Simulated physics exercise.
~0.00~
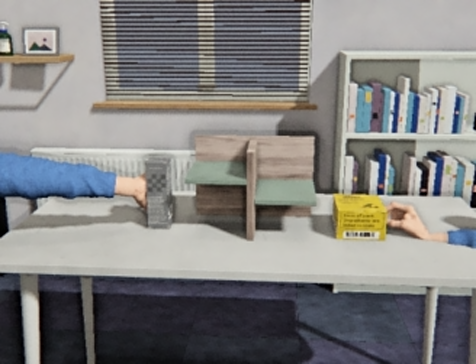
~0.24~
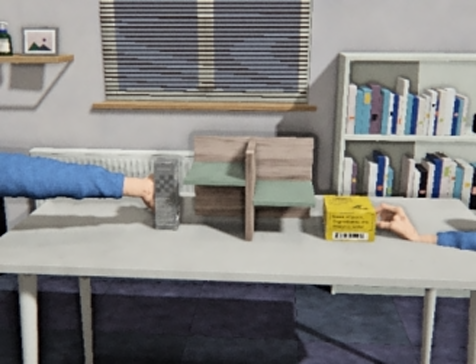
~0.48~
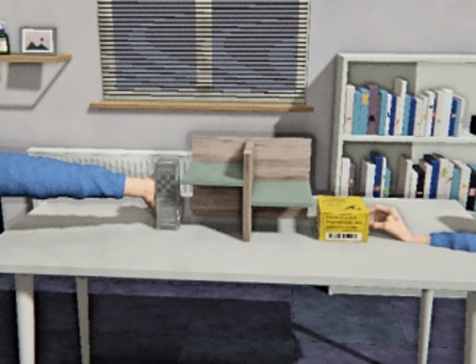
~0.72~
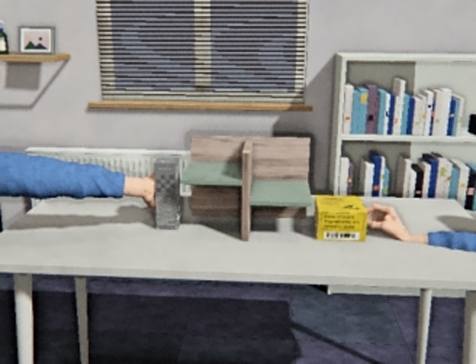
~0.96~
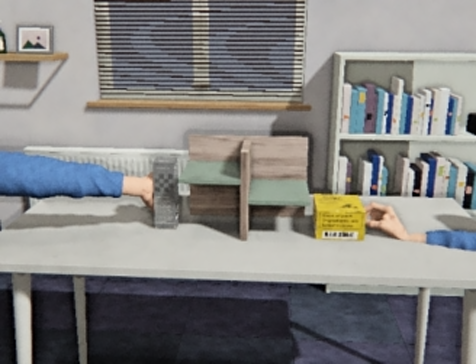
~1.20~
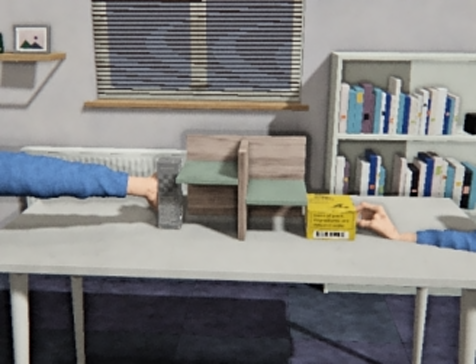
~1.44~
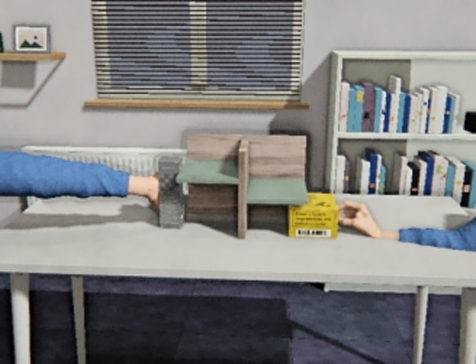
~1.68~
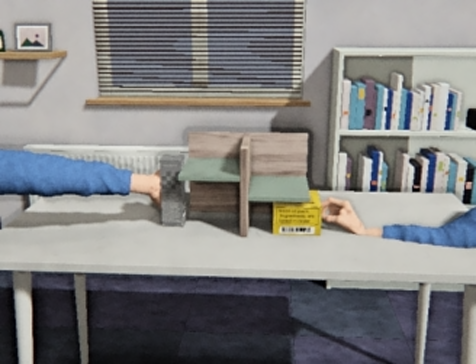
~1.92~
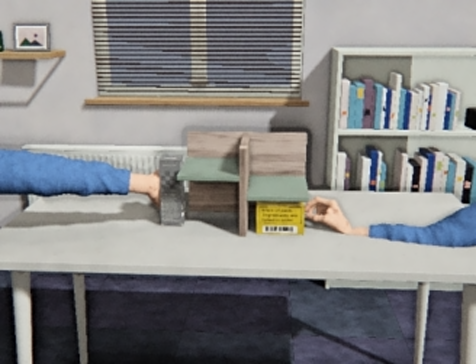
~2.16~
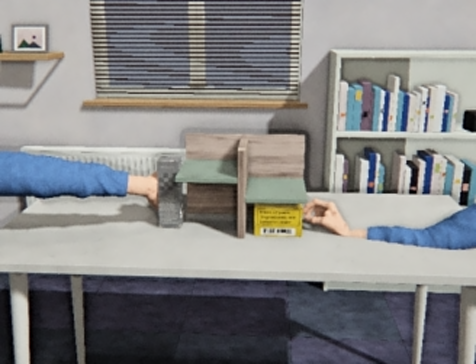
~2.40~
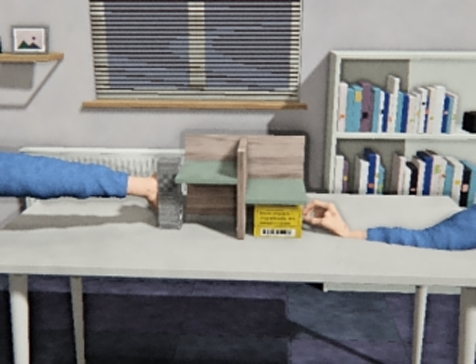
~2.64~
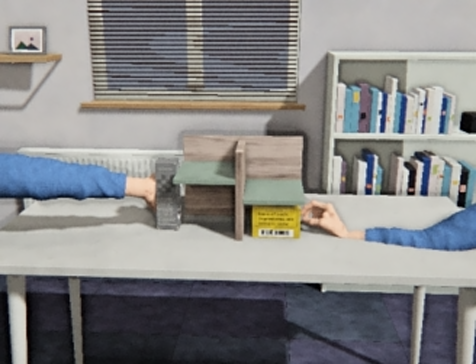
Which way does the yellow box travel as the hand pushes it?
The yellow box travels to the left, going from the open table at the right to the space under the green shelf.
